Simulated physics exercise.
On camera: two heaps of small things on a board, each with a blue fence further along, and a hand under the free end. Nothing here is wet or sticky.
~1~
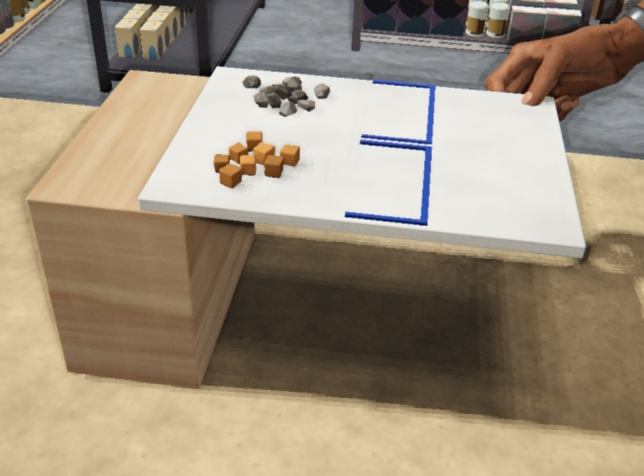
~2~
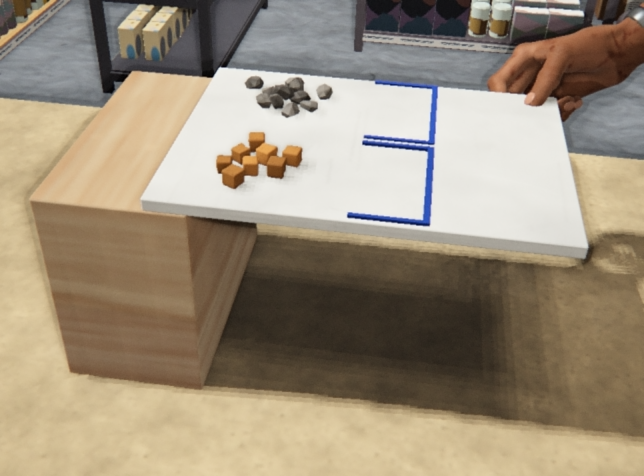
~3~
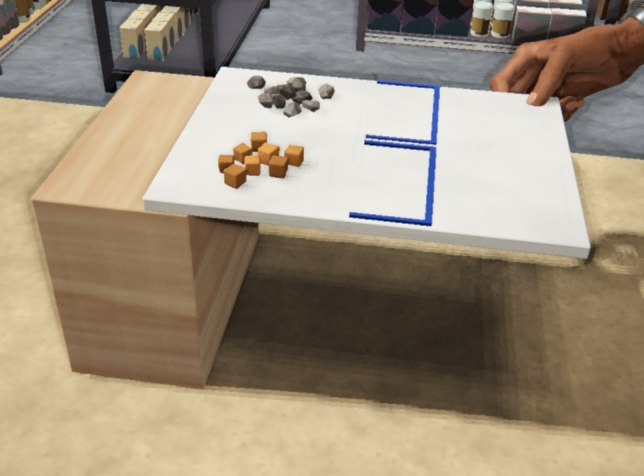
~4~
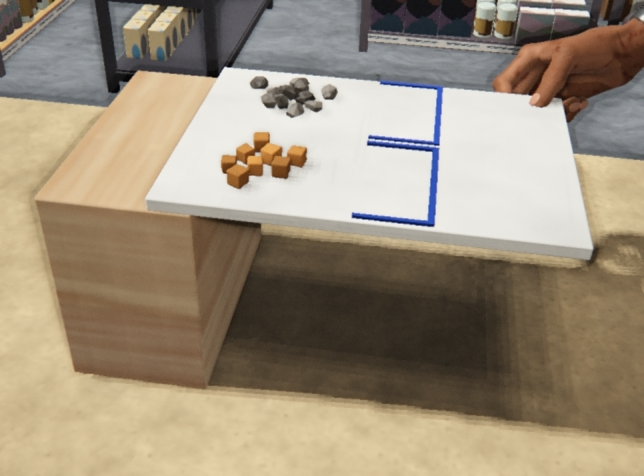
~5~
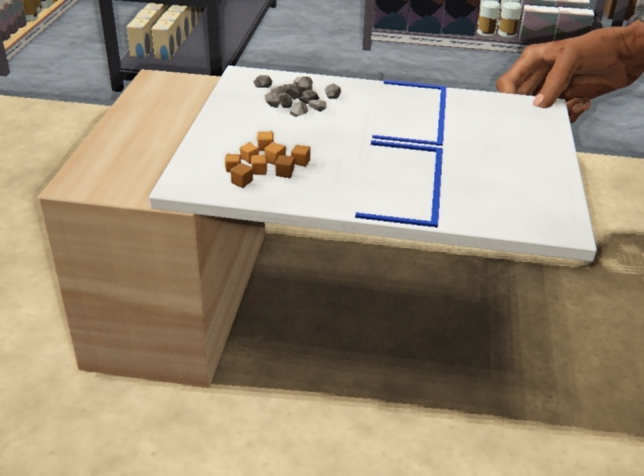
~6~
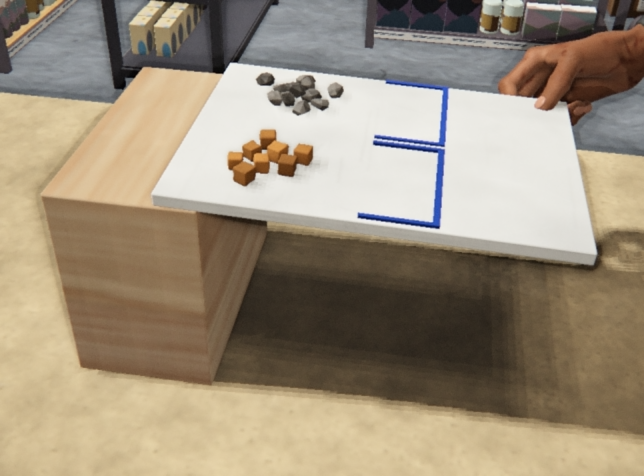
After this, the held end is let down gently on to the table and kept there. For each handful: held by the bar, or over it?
The near handful passes the strip and the far handful passes the strip.
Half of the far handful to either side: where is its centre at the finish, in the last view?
At about (544, 310).
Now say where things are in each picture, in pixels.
In the first frame, held end of the board (569, 244), level; block (163, 221), tall, over half the board's length; near handful (248, 165), a few brown sugar cubes; far handful (298, 97), a few bits of gravel; near bar (427, 183), much lower than a piece; far bar (431, 113), much lower than a piece.
In the second frame, held end of the board (572, 244), level; far handful (300, 98).
In the third frame, held end of the board (574, 244), level; near handful (252, 166).
In the fourth frame, held end of the board (577, 245), level; far handful (305, 98).
In the fifth frame, held end of the board (580, 247), level; near handful (259, 165).
In the sixth frame, held end of the board (581, 250), down by 2°; block (176, 217); near handful (262, 164), not moving; far handful (311, 96), not moving; near bar (439, 186); far bar (444, 115).
Then, 0.50 s later than the last frame, board sloping at 12°; near handful where it was; far handful where it was.
Then, 1.13 s later than the last frame, board sloping at 26°; near handful on its way down; far handful on its way down.
Then, 1.81 s later than the last frame, board sloping at 40°; near handful every one past its bar; far handful the larger part past its bar.
When it is over, board resting at 41°; near handful every one past its bar; far handful the larger part past its bar.
